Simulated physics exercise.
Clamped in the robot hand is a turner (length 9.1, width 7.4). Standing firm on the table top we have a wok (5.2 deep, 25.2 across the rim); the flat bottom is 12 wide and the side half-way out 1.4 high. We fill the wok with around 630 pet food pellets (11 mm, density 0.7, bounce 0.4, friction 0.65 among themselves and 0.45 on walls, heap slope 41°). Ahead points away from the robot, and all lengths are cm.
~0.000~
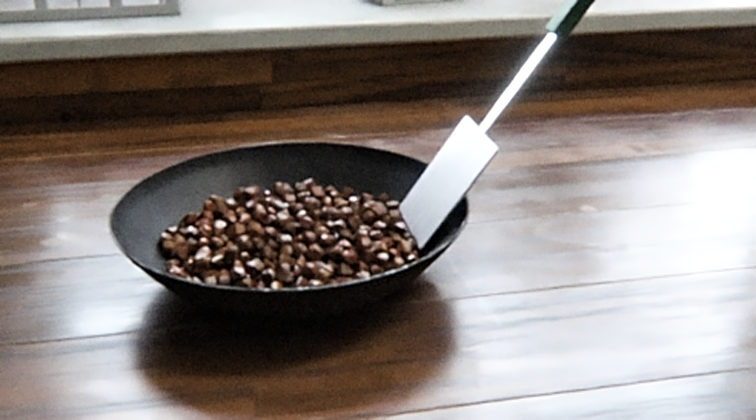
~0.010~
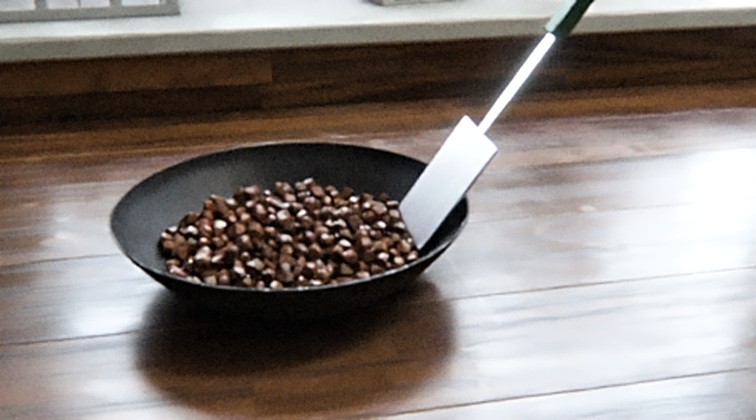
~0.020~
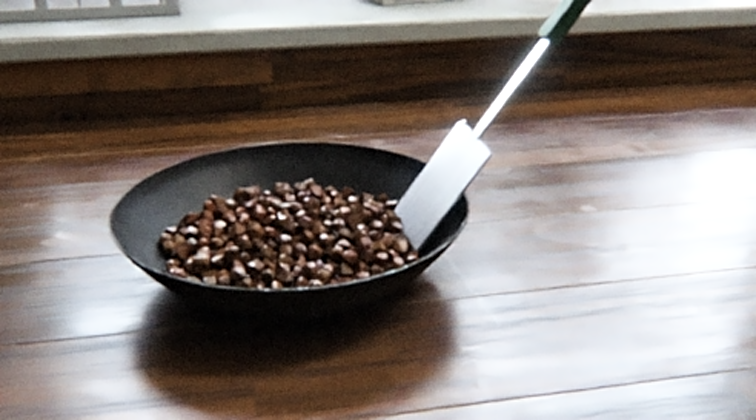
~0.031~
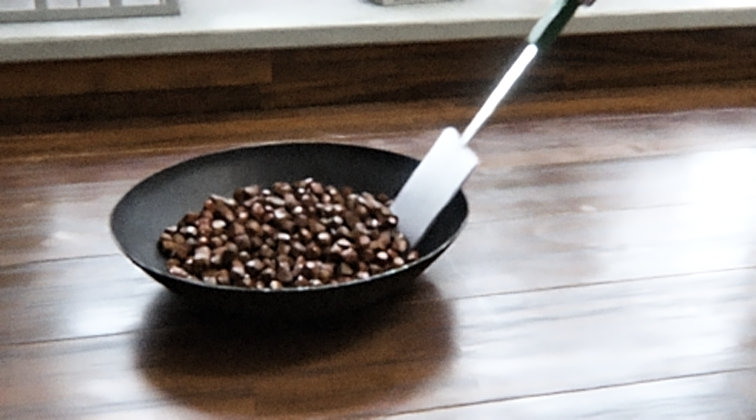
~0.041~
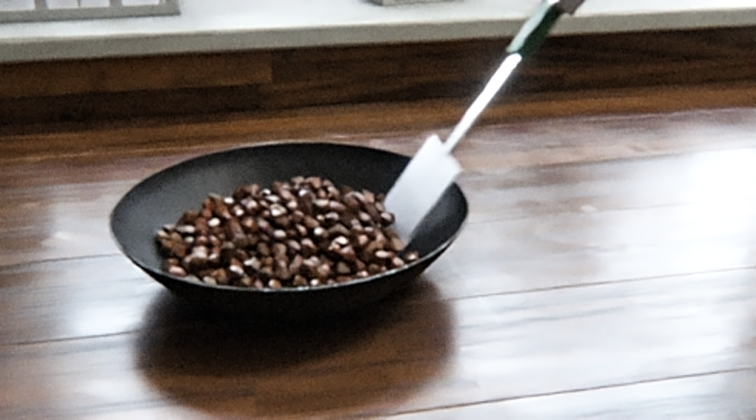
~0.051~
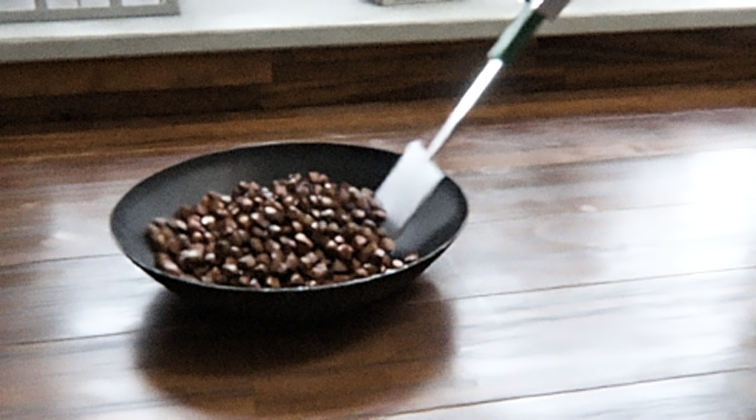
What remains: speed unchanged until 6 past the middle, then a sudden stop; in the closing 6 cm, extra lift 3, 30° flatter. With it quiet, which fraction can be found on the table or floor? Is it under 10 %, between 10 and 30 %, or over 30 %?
It is between 10 and 30 %.
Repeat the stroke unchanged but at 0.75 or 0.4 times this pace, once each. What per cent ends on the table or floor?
Close to 15 and 5 percent respectively.
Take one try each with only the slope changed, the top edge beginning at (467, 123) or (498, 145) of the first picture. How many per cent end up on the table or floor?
Some 25 and 15 per cent.
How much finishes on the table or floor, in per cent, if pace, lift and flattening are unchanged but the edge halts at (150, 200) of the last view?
I'd estimate about 50 per cent.
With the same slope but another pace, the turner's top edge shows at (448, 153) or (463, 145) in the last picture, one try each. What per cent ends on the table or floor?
Roughly 10 and 5 percent.
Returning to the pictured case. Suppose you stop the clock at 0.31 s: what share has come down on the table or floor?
Share at that moment: About 15 %.
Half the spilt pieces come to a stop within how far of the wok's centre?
Roughly 24 cm from the middle.
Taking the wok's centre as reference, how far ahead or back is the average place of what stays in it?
Ahead, by about 4.5 cm.
By 0.08 s, sloping 54°, highest piece 6 above the table; 629 in the wok.
By 0.10 s, sloping 45°, highest piece 8 above the table; 626 in the wok, 3 on the blade or in flight.
By 0.31 s, sloping 24°, highest piece 10 above the table; 504 in the wok, 83 on the table or floor, 42 on the blade or in flight.
By 1.36 s, sloping 24°, highest piece 7 above the table; 501 in the wok, 128 on the table or floor.
Final count, 501 in the wok, 128 on the table or floor. That is 20 % on the table or floor.
